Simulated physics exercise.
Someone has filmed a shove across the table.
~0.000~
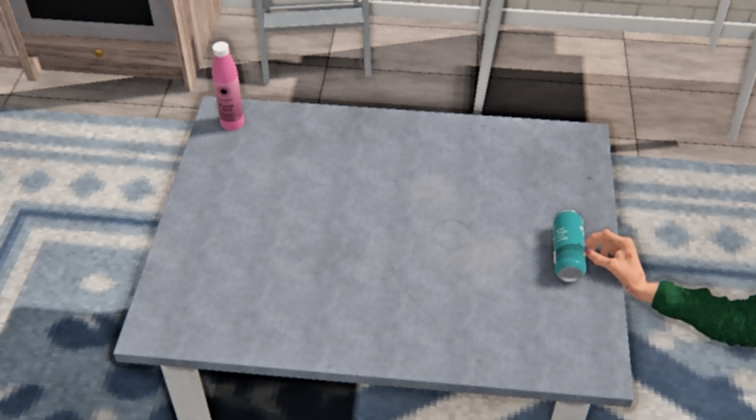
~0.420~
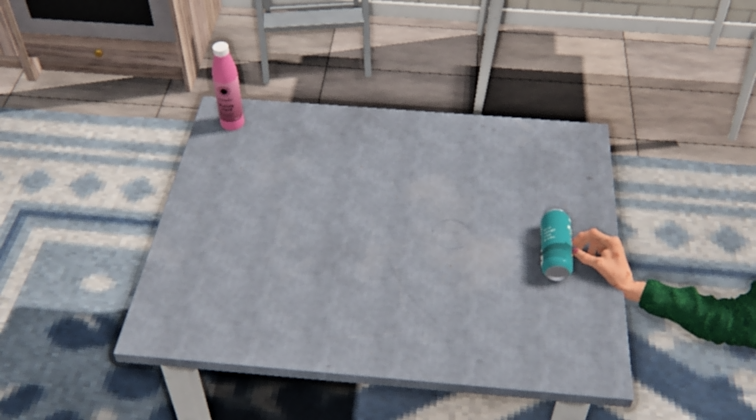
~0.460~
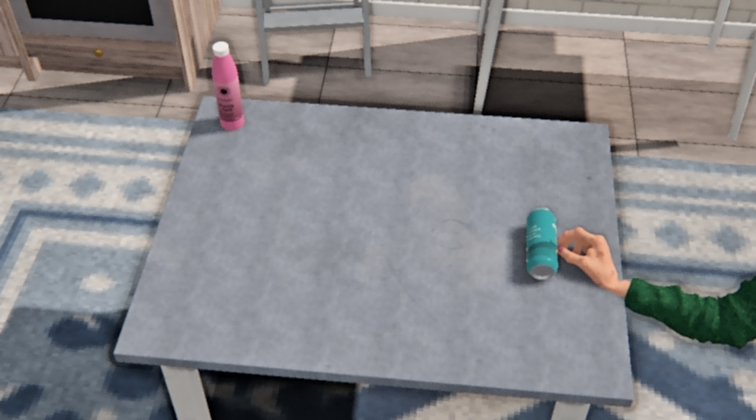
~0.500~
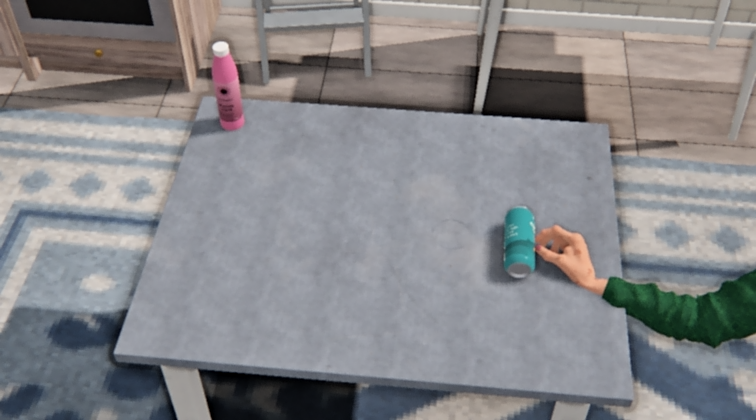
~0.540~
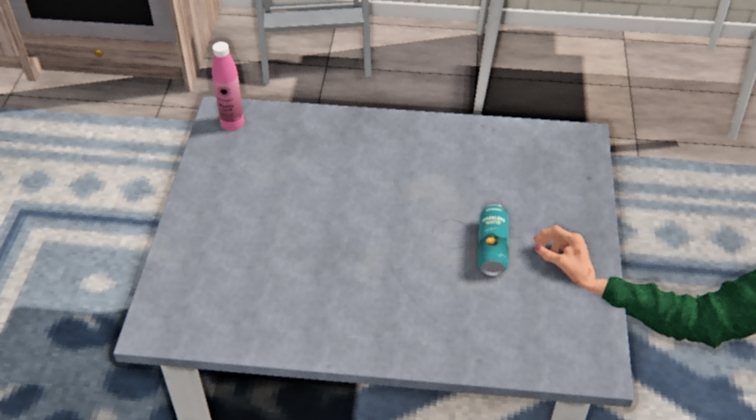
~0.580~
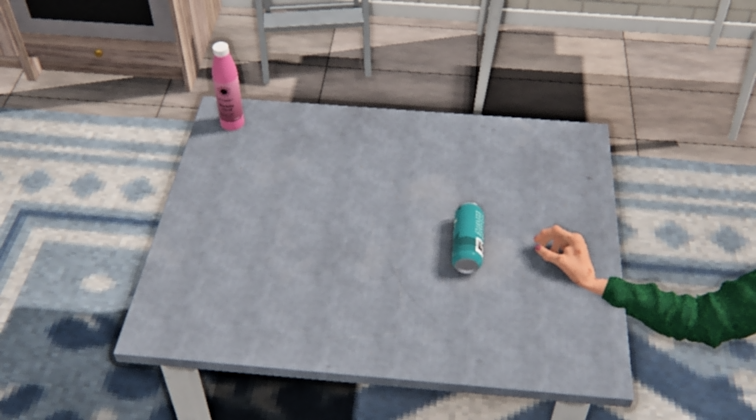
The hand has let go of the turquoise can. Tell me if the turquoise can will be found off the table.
The turquoise can drops to the floor.
By 0.88 s, turquoise can moved well along near (287, 224).
By 1.18 s, turquoise can now off the table.
By 1.48 s, things are still on the move.
When it is over (1.7 s), off the table, turquoise can.
